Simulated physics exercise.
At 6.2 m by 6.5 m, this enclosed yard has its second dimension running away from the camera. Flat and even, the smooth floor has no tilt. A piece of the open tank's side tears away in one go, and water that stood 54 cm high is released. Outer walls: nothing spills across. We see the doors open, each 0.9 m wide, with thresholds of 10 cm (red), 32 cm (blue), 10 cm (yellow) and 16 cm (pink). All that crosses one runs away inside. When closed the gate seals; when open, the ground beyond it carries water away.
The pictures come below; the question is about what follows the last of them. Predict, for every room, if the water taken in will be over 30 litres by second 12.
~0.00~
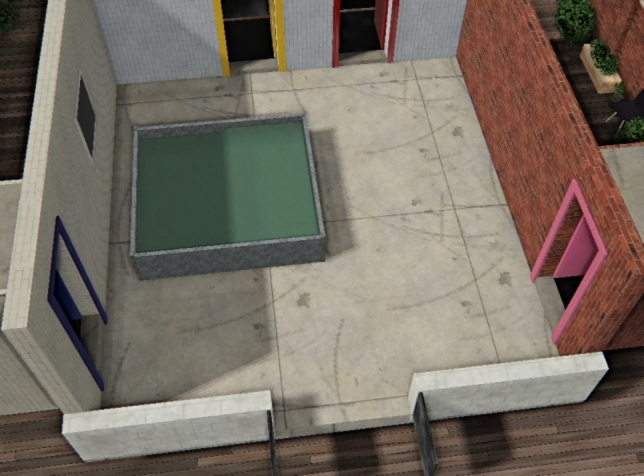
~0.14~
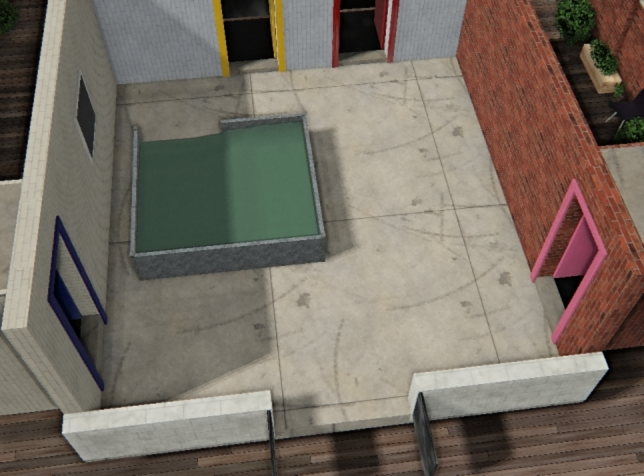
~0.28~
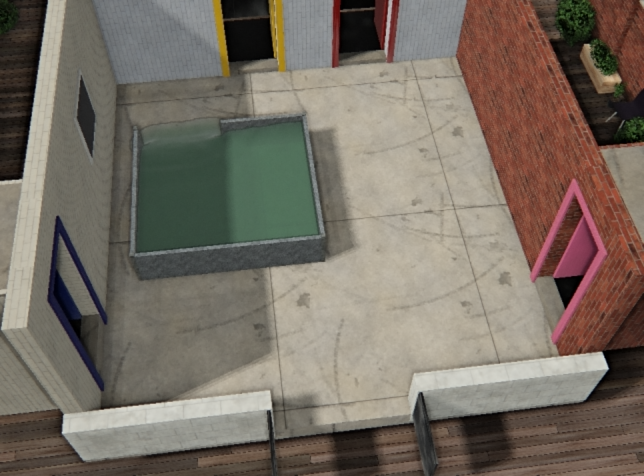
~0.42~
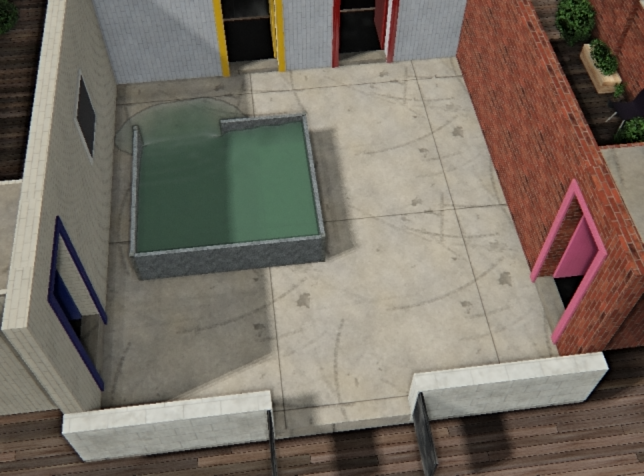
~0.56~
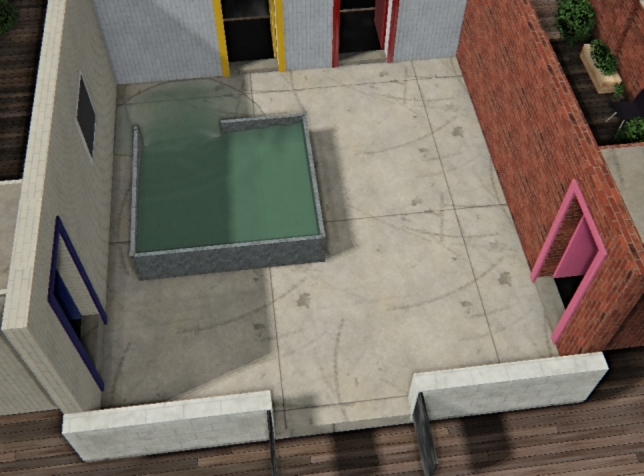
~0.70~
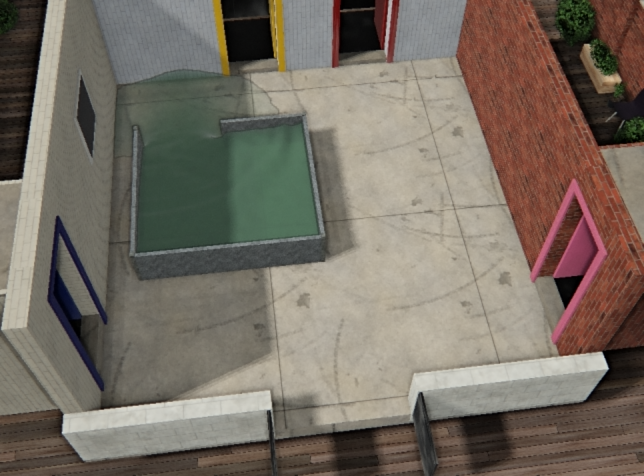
The red door will not let too much through; the blue door will not let too much through; the yellow door will let too much through; the pink door will not let too much through.
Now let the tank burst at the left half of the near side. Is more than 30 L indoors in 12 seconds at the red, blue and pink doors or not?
Door by door - red: Within bounds, blue: Within bounds, pink: Within bounds.
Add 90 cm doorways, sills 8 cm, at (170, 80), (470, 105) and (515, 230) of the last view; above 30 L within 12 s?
Note, doorways in listed order: Goes beyond, goes beyond, stays short.
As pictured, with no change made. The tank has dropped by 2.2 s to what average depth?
Depth, averaged: Around 36 centimetres.
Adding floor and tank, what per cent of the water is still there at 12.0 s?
Some 92 out of every hundred parts.
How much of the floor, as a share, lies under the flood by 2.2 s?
Roughly 20 % of the floor.
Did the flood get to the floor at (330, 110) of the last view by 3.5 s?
By then the spot is drenched.
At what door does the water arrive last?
Pink.
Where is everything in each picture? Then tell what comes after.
Still water, 54 cm deep, in the open tank at (225, 183), in the first frame.
Water pours out on the open tank's far side and has run 0.7 m, to a hidden place; typically 5 cm deep outside, 54 cm at the open tank's back, in the second frame.
Water pours out on the open tank's far side and has run 0.9 m, to a hidden place; typically 9 cm deep outside, 54 cm at the open tank's back, in the third frame.
The front is at (220, 104), 1.3 m from the gap on the open tank's far side; 1.9 m2 of floor is under water; 54 cm left at the back of the open tank, in the fourth frame.
Water pours out on the open tank's far side and has run 1.8 m, to (195, 80); typically 5 cm deep outside, 54 cm at the open tank's back, in the fifth frame.
The front is at (128, 86), 2.0 m from the gap on the open tank's far side; 3.9 m2 of floor is under water; 54 cm left at the back of the open tank, in the sixth frame.
After 1.4 s water covers 15 % of the floor and is deepest (50 cm) near (117, 93); red door not reached, blue door not reached, yellow door 16 cm at the sill, 3 L in, pink door not reached.
After 2.2 s water covers 20 % of the floor and is deepest (43 cm) near (138, 85); red door 4 cm at the sill, 0 L in, blue door not reached, yellow door 16 cm at the sill, 15 L in, pink door not reached.
After 3.5 s water covers 40 % of the floor and is deepest (32 cm) near (128, 86); red door 7 cm at the sill, 0 L in, blue door not reached, yellow door 18 cm at the sill, 47 L in, pink door not reached.
After 7.0 s water covers 85 % of the floor and is deepest (18 cm) near (137, 128); red door 6 cm at the sill, 0 L in, blue door 5 cm at the sill, 0 L in, yellow door 13 cm at the sill, 96 L in, pink door 4 cm at the sill, 0 L in.
After 12.0 s water covers 100 % of the floor and is deepest (12 cm) near (494, 386); red door 7 cm at the sill, 1 L in, blue door 6 cm at the sill, 0 L in, yellow door 7 cm at the sill, 103 L in, pink door 12 cm at the sill, 0 L in.
